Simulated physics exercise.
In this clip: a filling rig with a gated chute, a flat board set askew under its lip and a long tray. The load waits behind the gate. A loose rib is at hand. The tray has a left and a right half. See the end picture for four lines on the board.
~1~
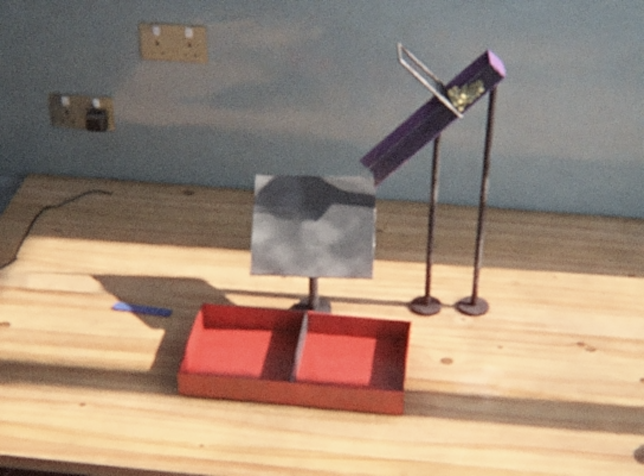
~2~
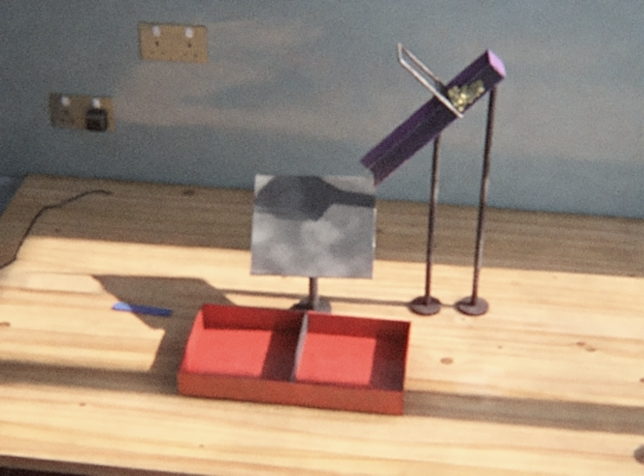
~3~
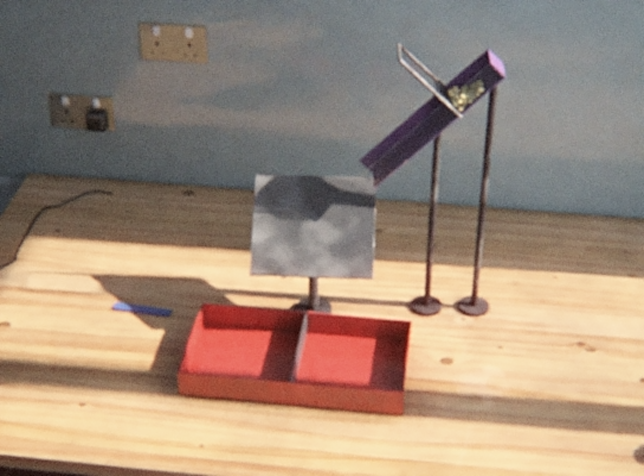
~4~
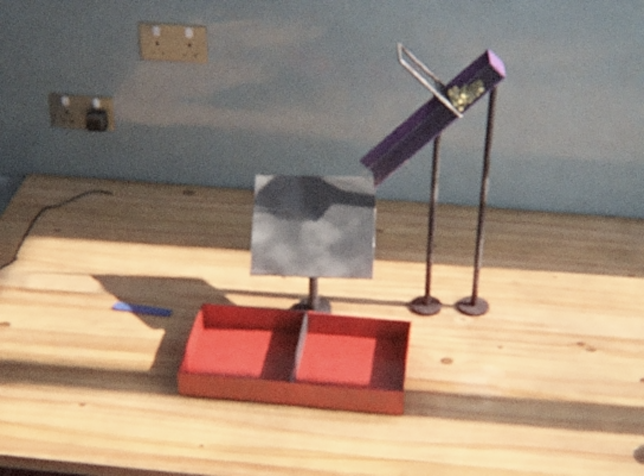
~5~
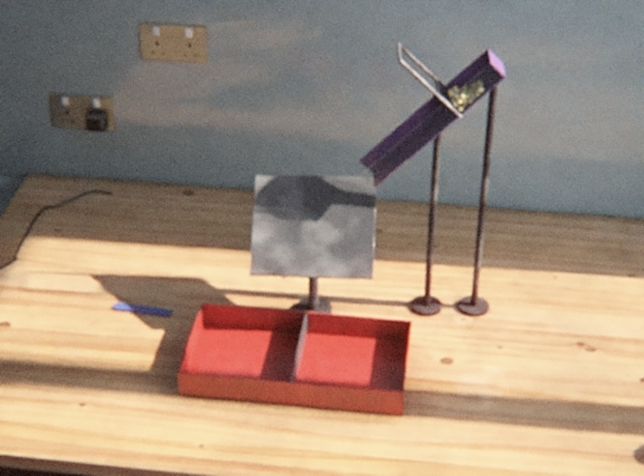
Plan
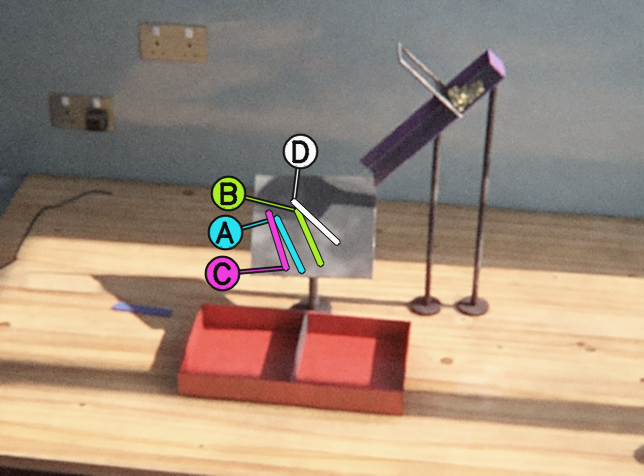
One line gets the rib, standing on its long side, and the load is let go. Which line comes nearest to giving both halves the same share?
C is best.
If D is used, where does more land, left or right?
More lands on the right.
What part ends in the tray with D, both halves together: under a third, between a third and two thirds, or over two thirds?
Over two thirds.
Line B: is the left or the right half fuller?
Right.
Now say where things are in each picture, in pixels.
The first picture shows load behind the gate (464, 94), soya beans; lip of the chute (374, 181), sloping fairly steeply.
The second picture shows middle of the board (314, 225), tilted fairly steeply; middle of its low edge (311, 277); of its high edge (316, 176).
The third picture shows front corners of the tray (178, 373) and (403, 393); front end of its middle wall (290, 383); gate still shut (440, 90).
The fourth picture shows middle of the load (464, 94); lip (374, 181).
The fifth picture shows middle of the load (464, 94); lip (374, 181).
On the marked copy, line A from (276, 218) to (301, 270); line B from (297, 210) to (320, 263); line C from (268, 213) to (286, 267); line D from (293, 201) to (336, 242).
Choosing A, of what is caught, about a tenth in the left half, almost all in the right.
Choosing B, of what is caught, about a tenth in the left half, almost all in the right.
Choosing C, of what is caught, roughly two thirds in the left half, roughly a third in the right.
Choosing D, of what is caught, about a tenth in the left half, the larger part in the right.
